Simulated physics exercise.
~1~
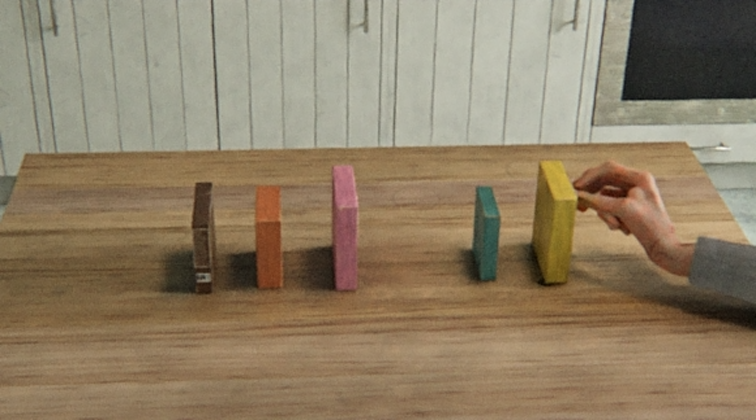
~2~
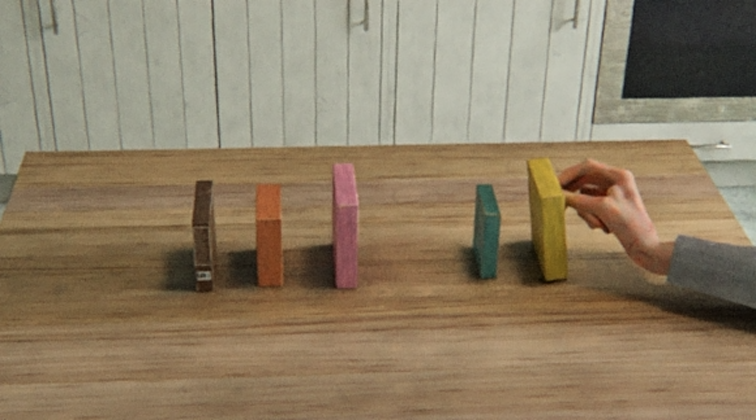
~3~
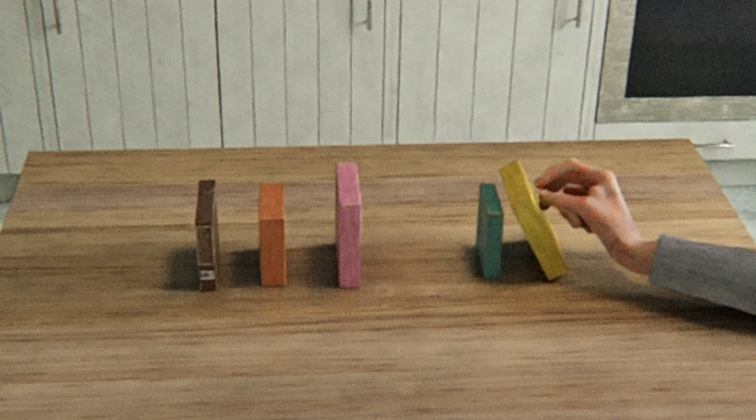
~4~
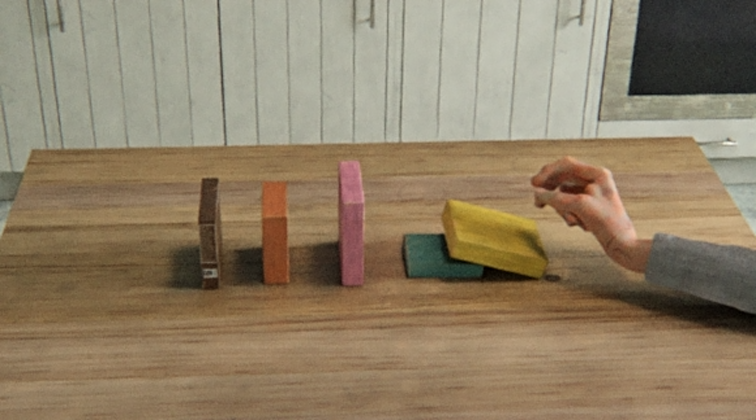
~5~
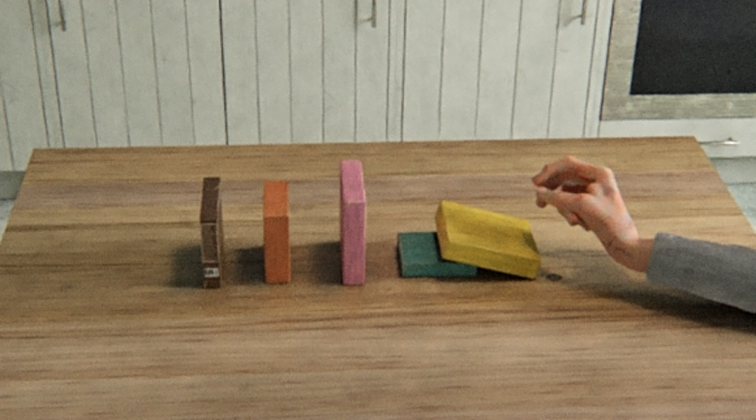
A hand tipped the tall yellow board leftward into the smaller turquoise one, and both toppled, the yellow ending up slanted on top of the flattened turquoise board, while the pink board, orange block and brown packet stayed standing.
